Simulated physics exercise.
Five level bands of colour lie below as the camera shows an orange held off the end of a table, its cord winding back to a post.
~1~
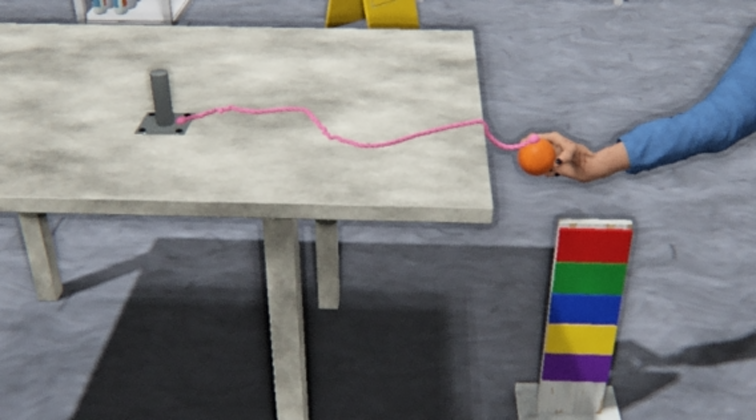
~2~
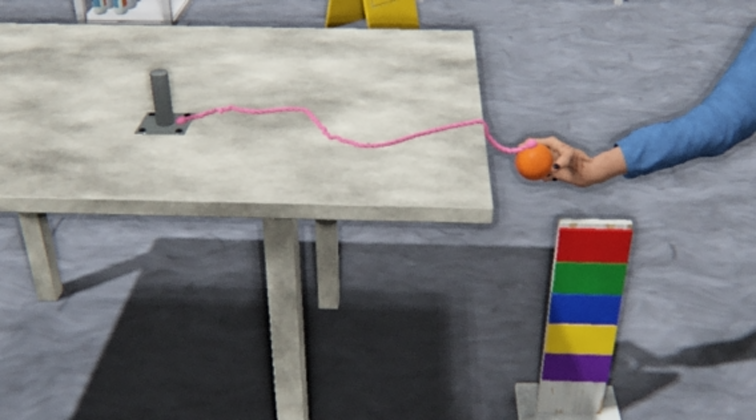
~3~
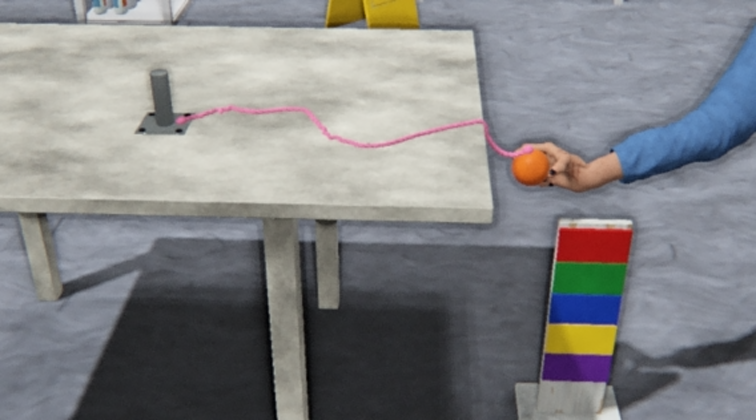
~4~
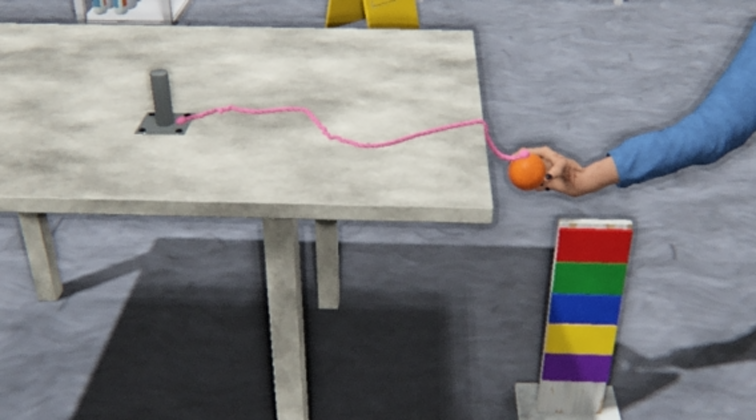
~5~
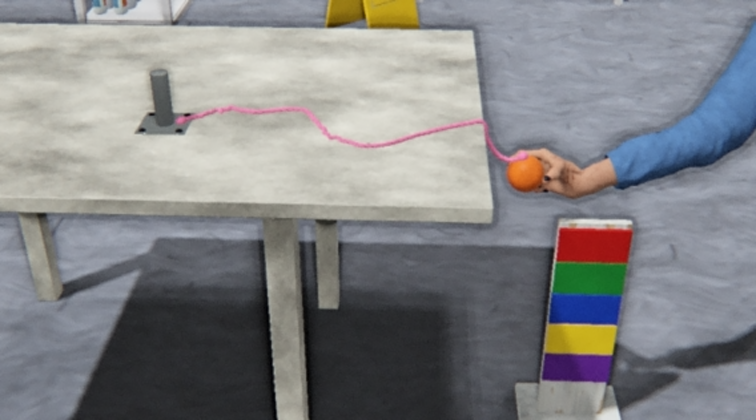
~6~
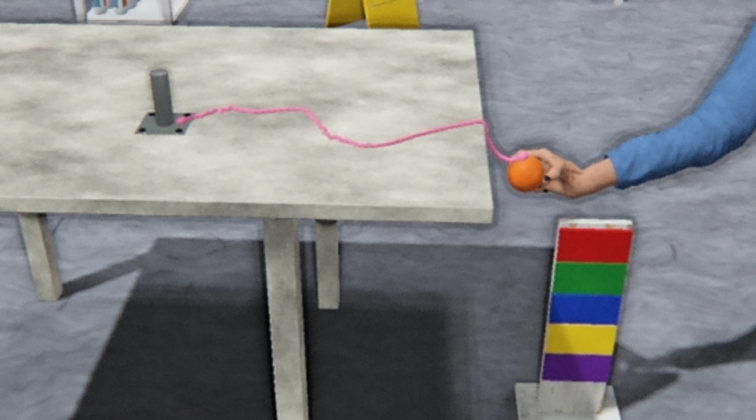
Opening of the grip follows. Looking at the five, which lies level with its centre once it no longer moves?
The green one lies level with its centre.
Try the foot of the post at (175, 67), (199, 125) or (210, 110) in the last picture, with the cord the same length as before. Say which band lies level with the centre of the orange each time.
Post by post, in the given order: Red; blue; blue.
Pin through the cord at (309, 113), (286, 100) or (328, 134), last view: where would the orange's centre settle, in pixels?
In order of the tries: About (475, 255), about (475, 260), about (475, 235).
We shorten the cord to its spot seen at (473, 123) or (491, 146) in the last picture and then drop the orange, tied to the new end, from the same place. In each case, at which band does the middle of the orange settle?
First try: Above them all; second try: Red.
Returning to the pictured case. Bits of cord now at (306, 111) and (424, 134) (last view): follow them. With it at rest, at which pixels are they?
(337, 123) and (484, 150), roughly.
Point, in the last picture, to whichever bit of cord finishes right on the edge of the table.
It lies at about (400, 141).
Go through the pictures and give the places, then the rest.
Orange (537, 157); red (594, 248); green (590, 280); blue (585, 311); yellow (581, 341); purple (577, 369), in the first picture.
Orange (534, 162); cord through (213, 112) (273, 111) (325, 133) (394, 143) (466, 124), in the second picture.
Orange (531, 167), in the third picture.
Orange (527, 172); cord through (213, 112) (273, 111) (325, 133) (394, 143) (466, 124), in the fourth picture.
Orange (526, 174), in the fifth picture.
Orange (526, 174); cord through (213, 112) (273, 111) (325, 133) (394, 143) (466, 124), in the sixth picture.
Soon after, orange near (500, 268); level with green.
After that, orange near (461, 279); level with green.
In the end, orange near (477, 279); level with green. Its centre hangs level with the green band.
